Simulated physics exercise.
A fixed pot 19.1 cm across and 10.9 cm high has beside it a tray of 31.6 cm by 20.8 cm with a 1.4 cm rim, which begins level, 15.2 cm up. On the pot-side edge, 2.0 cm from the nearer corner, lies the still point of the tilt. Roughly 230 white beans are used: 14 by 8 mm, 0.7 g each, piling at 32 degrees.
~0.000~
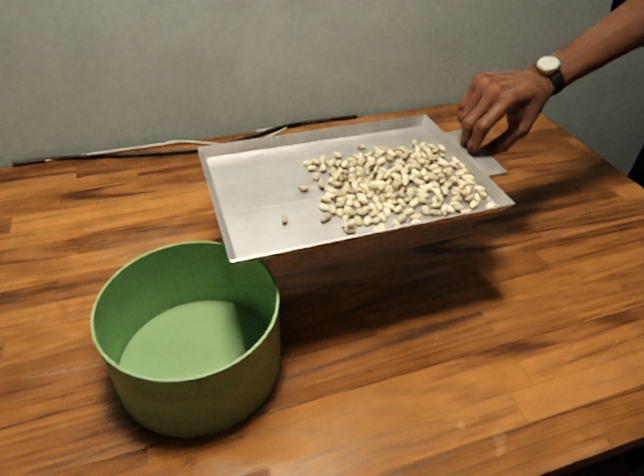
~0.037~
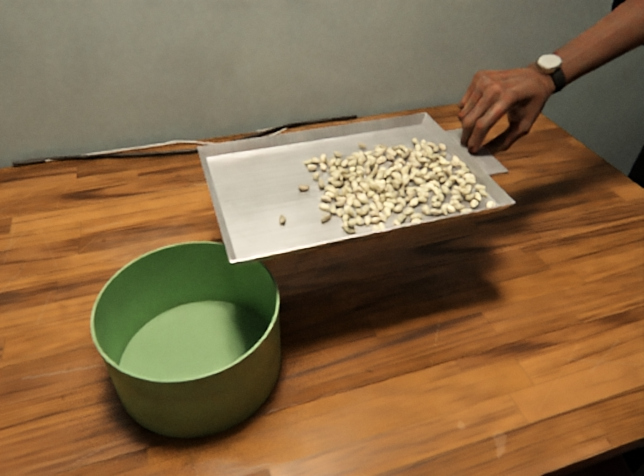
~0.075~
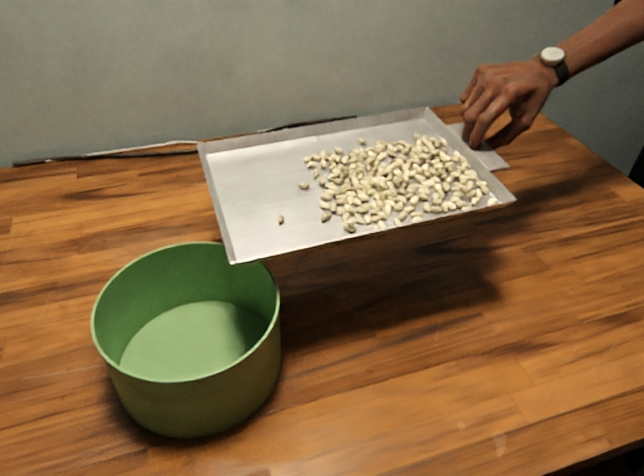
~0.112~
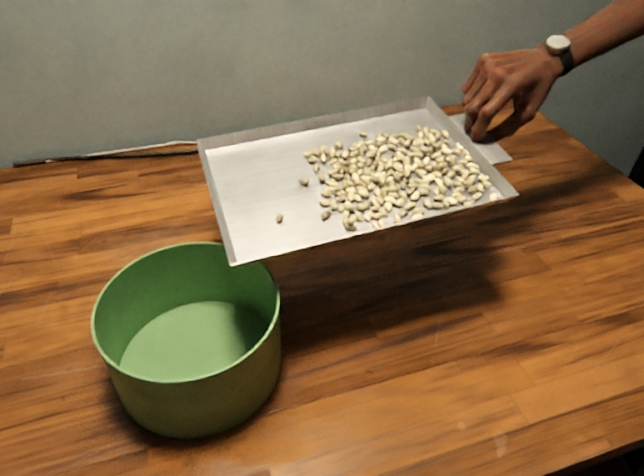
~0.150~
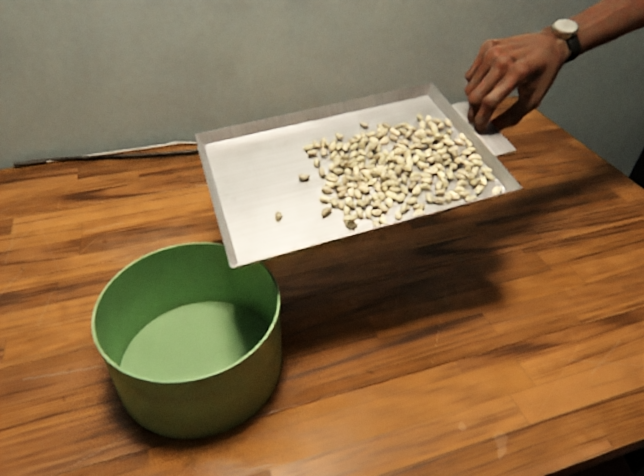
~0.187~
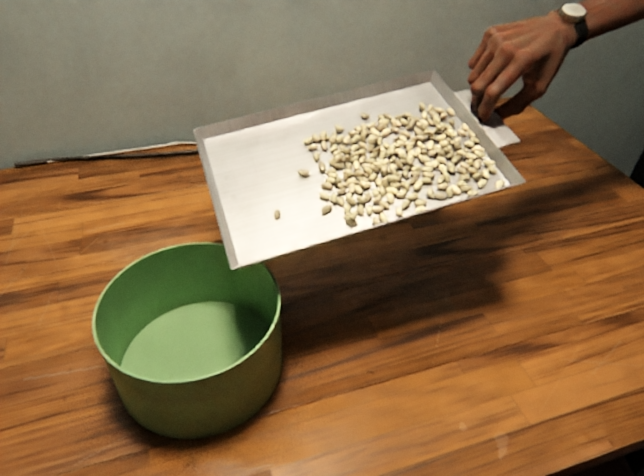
The clip opens on a level metal tray of white beans held above a wooden table, beside an empty green pot. A hand wearing a watch grips the right end and raises it, slowly then faster, so the tray slopes down toward the pot while the beans stay clustered on its right side.
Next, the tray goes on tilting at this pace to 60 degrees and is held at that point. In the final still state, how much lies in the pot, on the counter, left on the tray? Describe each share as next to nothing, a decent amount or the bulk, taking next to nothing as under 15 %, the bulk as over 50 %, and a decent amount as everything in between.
My prediction: Pot: The dominant fraction; counter: A middling fraction; tray: A small fraction.
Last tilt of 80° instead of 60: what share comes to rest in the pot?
Share in the pot: Around 60 %.
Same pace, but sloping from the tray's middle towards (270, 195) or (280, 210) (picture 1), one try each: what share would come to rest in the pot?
Around 50 % for the first direction, around 95 % for the second.
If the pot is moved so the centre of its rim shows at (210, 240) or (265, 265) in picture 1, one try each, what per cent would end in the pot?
In order, about 0 and about 40 per cent.
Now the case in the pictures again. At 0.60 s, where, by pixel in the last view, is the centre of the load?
(357, 183), roughly.
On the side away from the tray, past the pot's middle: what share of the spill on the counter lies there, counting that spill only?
I'd put it at close to 30 per cent.
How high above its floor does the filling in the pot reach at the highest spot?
2.0 cm.
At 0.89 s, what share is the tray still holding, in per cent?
Close to 10 in a hundred parts of the load.
After 0.44 s, tilt 37 degrees; the tray holds 100 %, the pot 0 %.
After 0.60 s, tilt 52 degrees; the tray holds 95 %, the pot 0 %.
After 0.89 s, tilt 60 degrees; the tray holds 10 %, the pot 45 %.
By 2.0 s all is still; pot 60 %, counter 40 %, tray 5 %.
